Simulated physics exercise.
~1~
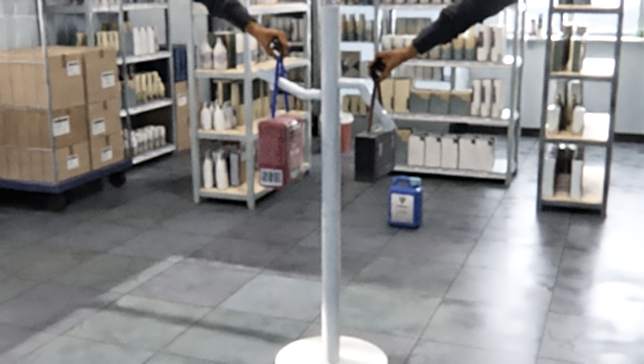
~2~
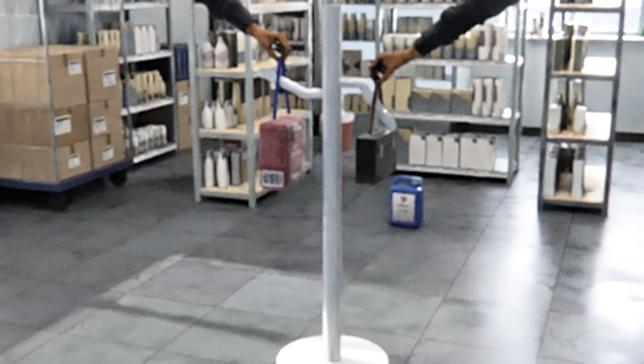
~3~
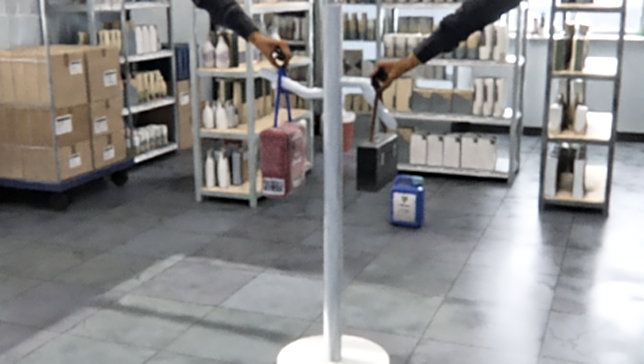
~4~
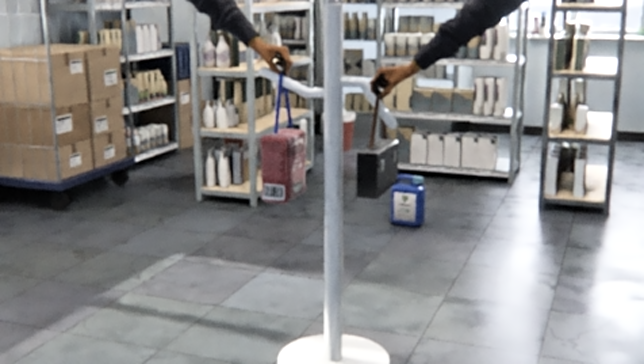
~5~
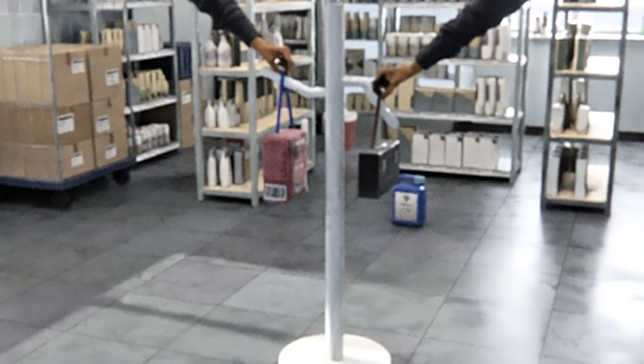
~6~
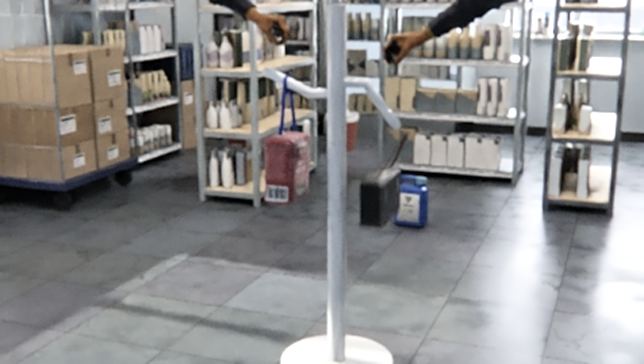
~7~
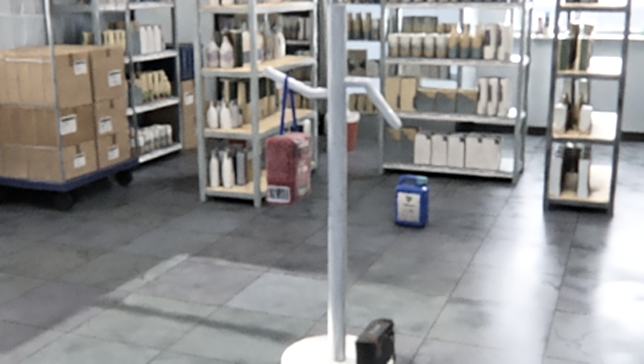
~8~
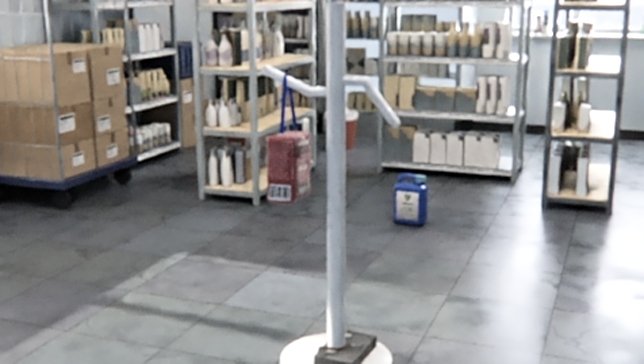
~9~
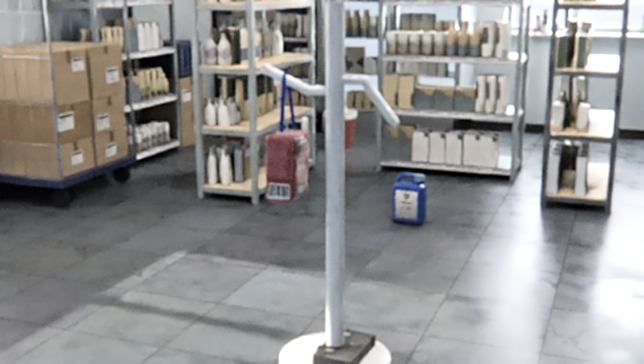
Two hands release a red sack, which stays hanging, and a black case, which falls.
